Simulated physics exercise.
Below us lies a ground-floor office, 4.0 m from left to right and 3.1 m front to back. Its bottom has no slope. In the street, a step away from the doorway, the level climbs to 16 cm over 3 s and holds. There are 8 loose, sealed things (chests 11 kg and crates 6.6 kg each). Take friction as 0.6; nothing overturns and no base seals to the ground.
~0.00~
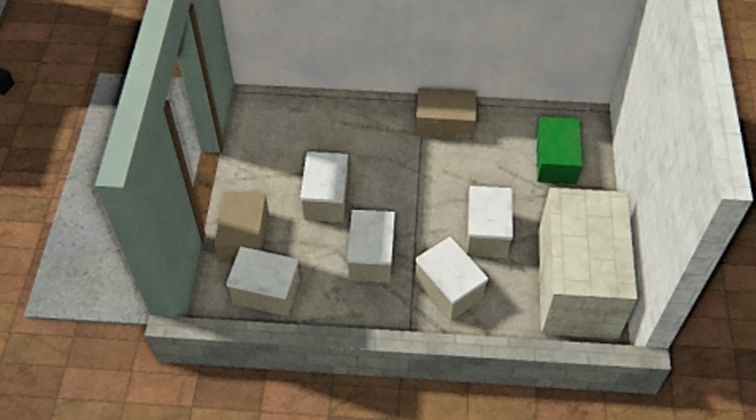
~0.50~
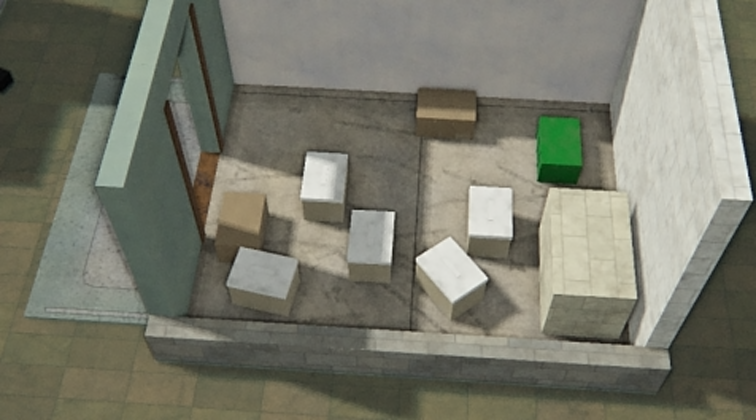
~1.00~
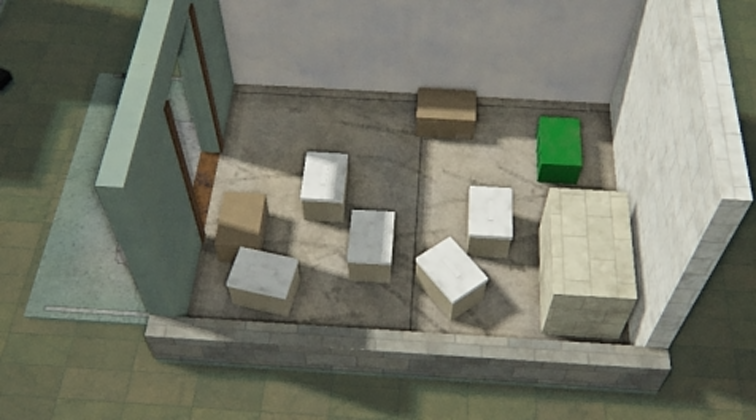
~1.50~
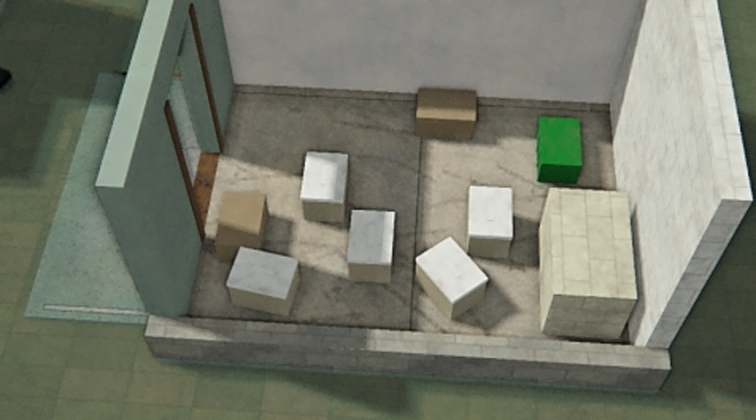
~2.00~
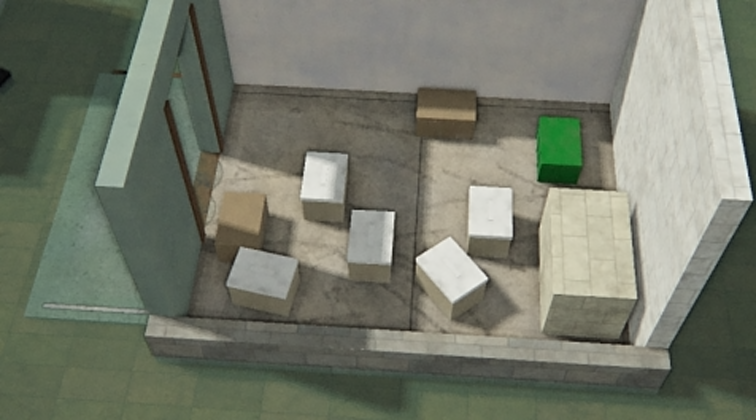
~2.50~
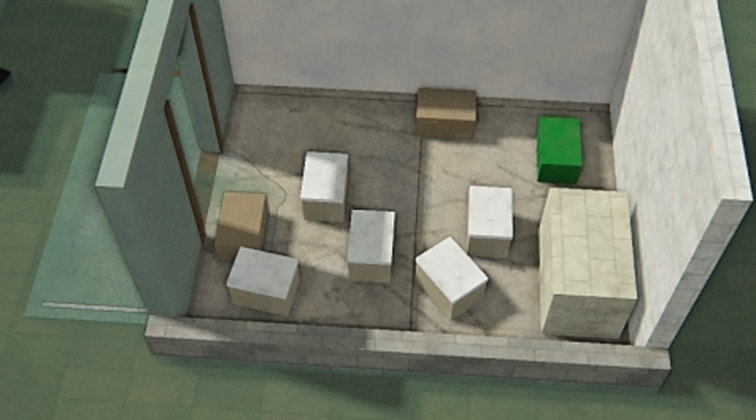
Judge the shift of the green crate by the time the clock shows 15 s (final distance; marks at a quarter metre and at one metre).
Green crate moves a short way.
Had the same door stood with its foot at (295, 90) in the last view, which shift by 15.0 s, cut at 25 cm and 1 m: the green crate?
In that case the green crate moves a short way.
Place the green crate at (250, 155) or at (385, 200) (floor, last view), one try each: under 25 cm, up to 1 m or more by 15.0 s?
In turn: It is nudged along; it ends far away.
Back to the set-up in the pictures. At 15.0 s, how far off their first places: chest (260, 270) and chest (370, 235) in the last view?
In turn: 80 cm, 100 cm.
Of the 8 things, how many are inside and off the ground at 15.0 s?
I count 8.
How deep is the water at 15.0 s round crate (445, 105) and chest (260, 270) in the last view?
Roughly 11 and 9 cm.
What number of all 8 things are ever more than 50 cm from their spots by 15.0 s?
I count 8.
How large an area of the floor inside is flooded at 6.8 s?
Roughly 11.0 m2.
After 3.5 s the green crate is near (561, 141), 0.0 m from its start, aground; 0 afloat.
After 6.8 s the green crate is near (593, 147), 0.3 m from its start, aground; 3 afloat.
After 11.0 s the green crate is near (554, 180), 0.6 m from its start, afloat; 7 afloat.
After 15.0 s the green crate is near (521, 173), 0.6 m from its start, afloat; 8 afloat.
